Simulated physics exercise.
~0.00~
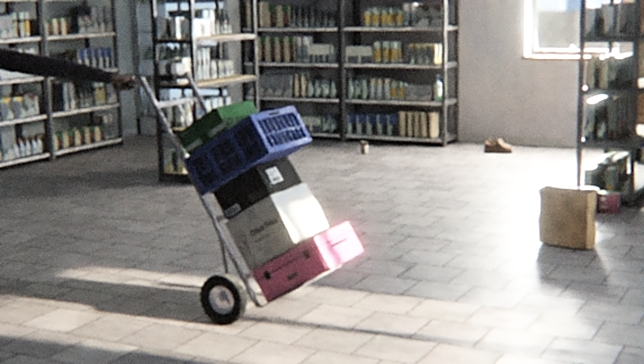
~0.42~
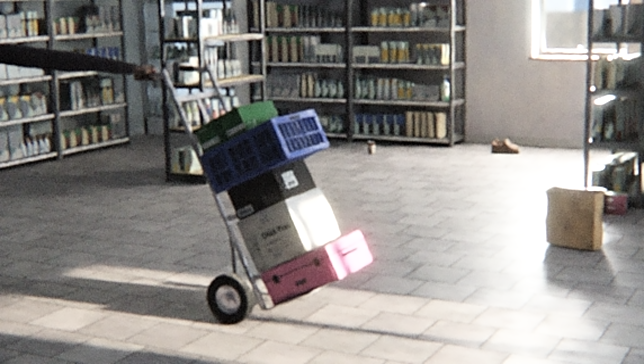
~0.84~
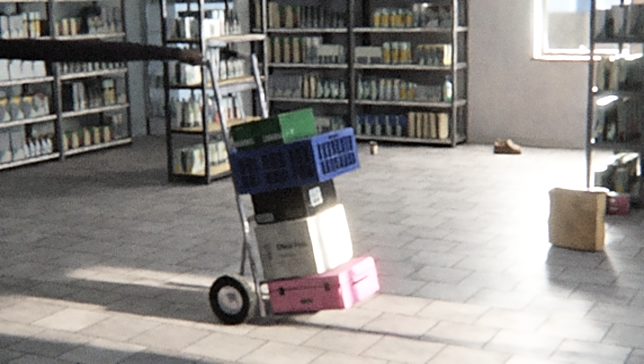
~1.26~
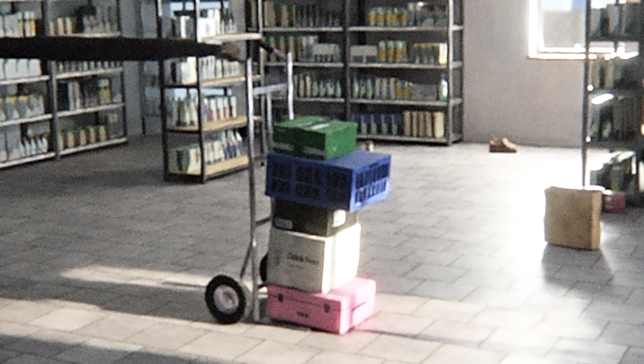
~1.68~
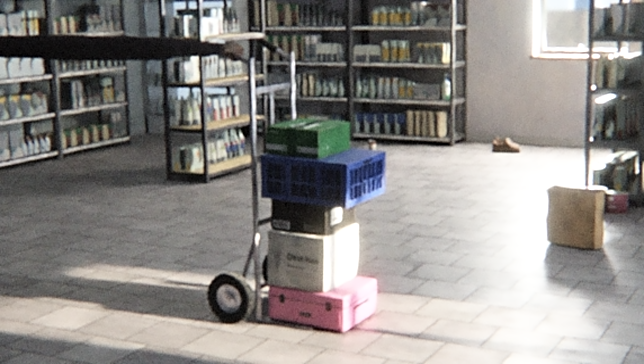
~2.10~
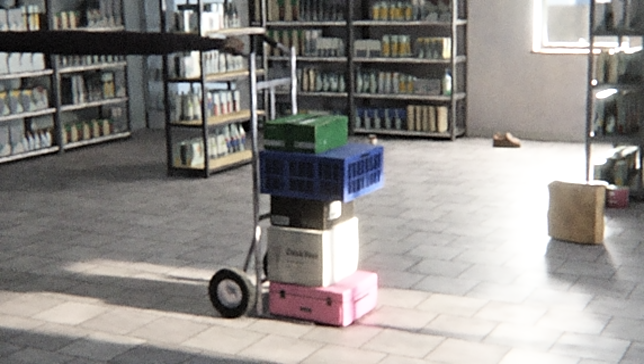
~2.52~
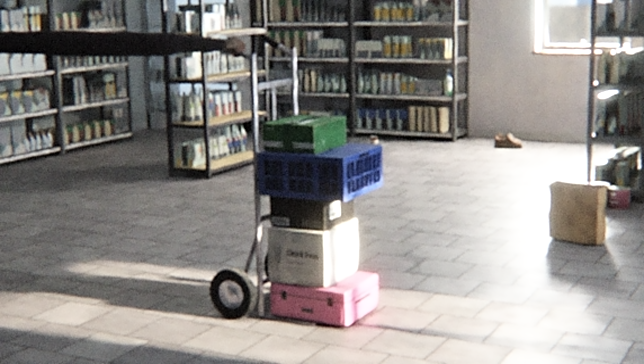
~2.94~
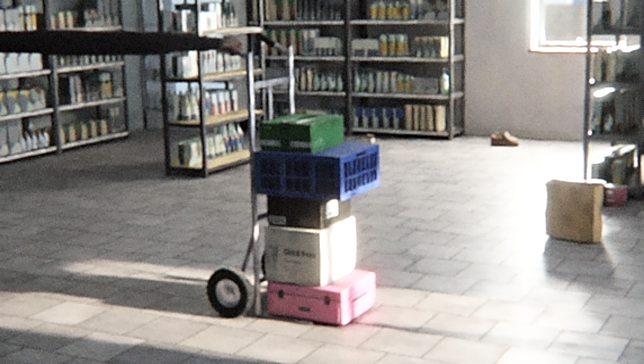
The clip opens on a two-wheeled hand truck tilted back in a storeroom of bottle-lined shelves, with a dark arm reaching from the left to grip its handle. Five items are stacked on it, a pink toolbox lowest, then a white box, a black parcel, a blue crate and a green parcel on top. The arm swings the truck steadily upright, and the stack rises and turns with it. The truck stops abruptly once it is vertical, and the load sways back only slightly. It ends standing still, held by the handle, with every item still stacked.
